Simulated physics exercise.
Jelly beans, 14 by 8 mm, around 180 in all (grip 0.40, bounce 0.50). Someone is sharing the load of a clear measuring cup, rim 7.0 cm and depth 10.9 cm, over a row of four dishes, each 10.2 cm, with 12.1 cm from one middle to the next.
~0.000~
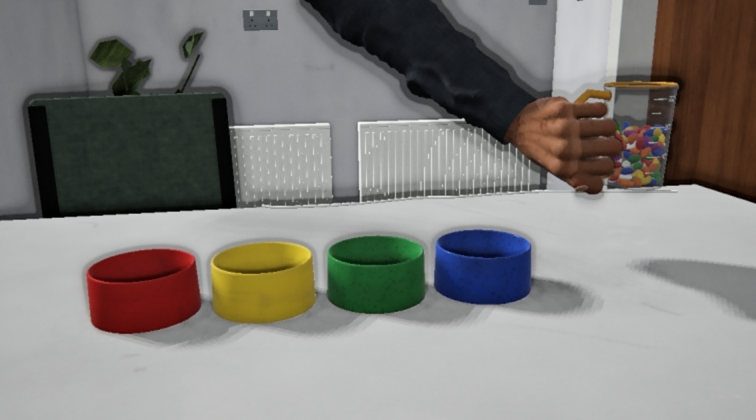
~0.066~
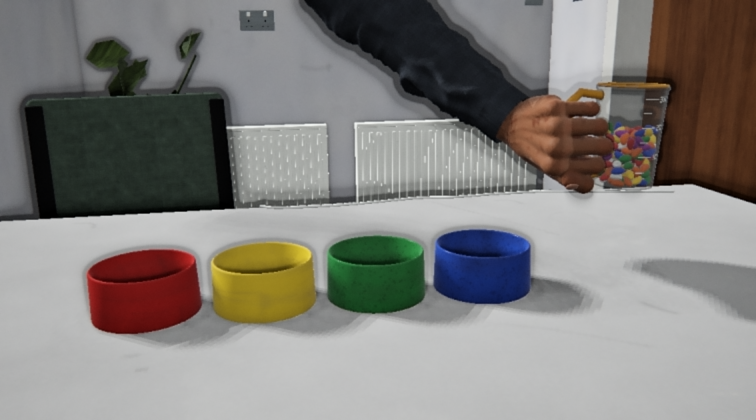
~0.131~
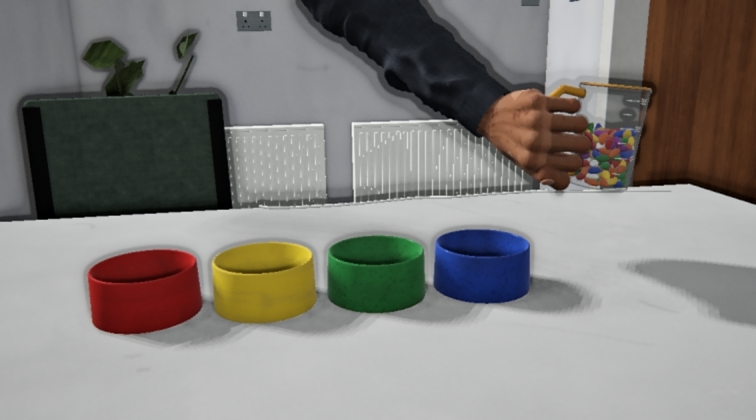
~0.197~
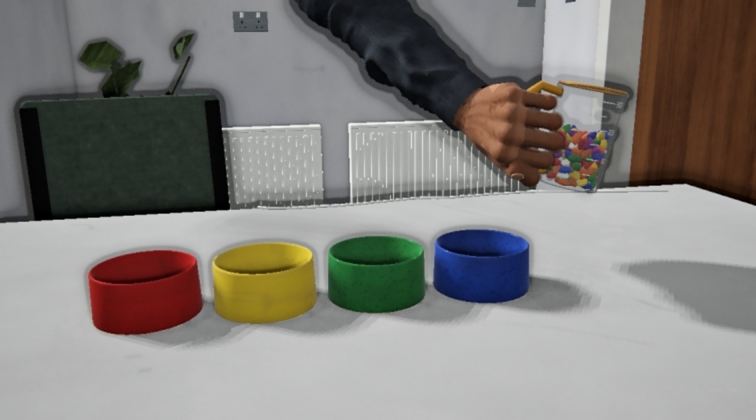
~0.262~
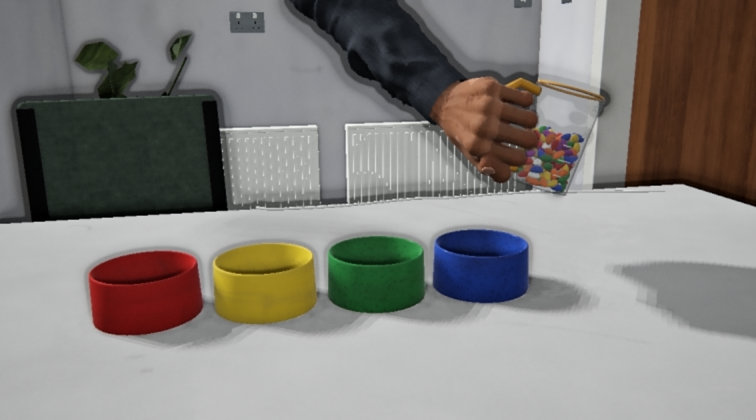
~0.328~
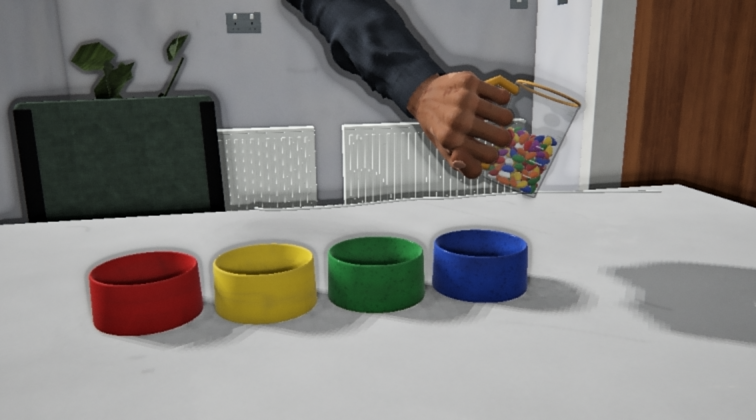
A hand holding a clear measuring cup of colourful jelly beans moved left behind a row of red, yellow, green and blue dishes on a white table, steadily tilting the cup as it went.
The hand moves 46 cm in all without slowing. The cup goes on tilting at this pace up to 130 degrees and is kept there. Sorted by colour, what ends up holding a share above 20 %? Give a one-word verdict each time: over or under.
Verdicts: Red under, blue under, green under, yellow over, counter under.
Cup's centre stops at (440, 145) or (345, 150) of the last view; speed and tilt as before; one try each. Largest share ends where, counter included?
Blue, then green.
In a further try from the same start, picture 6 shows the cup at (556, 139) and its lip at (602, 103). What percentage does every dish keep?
Per cent kept: Red 0, blue 0, green 0, yellow 100.
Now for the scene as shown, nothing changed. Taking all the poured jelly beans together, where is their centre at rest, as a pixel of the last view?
Roughly (274, 285).
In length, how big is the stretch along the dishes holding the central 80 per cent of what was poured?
Roughly 6 centimetres.
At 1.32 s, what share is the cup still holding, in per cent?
About 100 per cent.
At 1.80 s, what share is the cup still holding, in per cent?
About 0 percent of the load.
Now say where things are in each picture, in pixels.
In the first picture, cup at (636, 135), tilt 0 degrees, lip at (670, 84), moved 0.0 cm; middle of the pieces at (633, 156); blue dish at (483, 244); green dish at (376, 251); yellow dish at (262, 258); red dish at (142, 266).
In the second picture, cup at (627, 135), tilt 2 degrees, lip at (662, 86), moved 0.8 cm; middle of the pieces at (624, 157).
In the third picture, cup at (606, 136), tilt 6 degrees, lip at (644, 89), moved 3.2 cm; middle of the pieces at (602, 157).
In the fourth picture, cup at (580, 138), tilt 12 degrees, lip at (621, 94), moved 6.1 cm; middle of the pieces at (574, 159).
In the fifth picture, cup at (554, 139), tilt 17 degrees, lip at (598, 100), moved 9.0 cm; middle of the pieces at (546, 160).
In the sixth picture, cup at (528, 141), tilt 23 degrees, lip at (575, 106), moved 12.0 cm; middle of the pieces at (519, 161); blue dish at (480, 243); green dish at (376, 251); yellow dish at (264, 259); red dish at (145, 268). Its pace works out near 85 degrees a second; the hand travels 45 cm a second.
After 0.92 s, tilt 73 degrees; cup holds 100 %.
After 1.32 s, tilt 107 degrees; cup holds 100 %.
After 1.80 s, tilt 130 degrees; cup holds 0 %, yellow 100 %.
At rest (2.3 s), red 0 %, blue 0 %, green 0 %, yellow 100 %, counter 0 %.
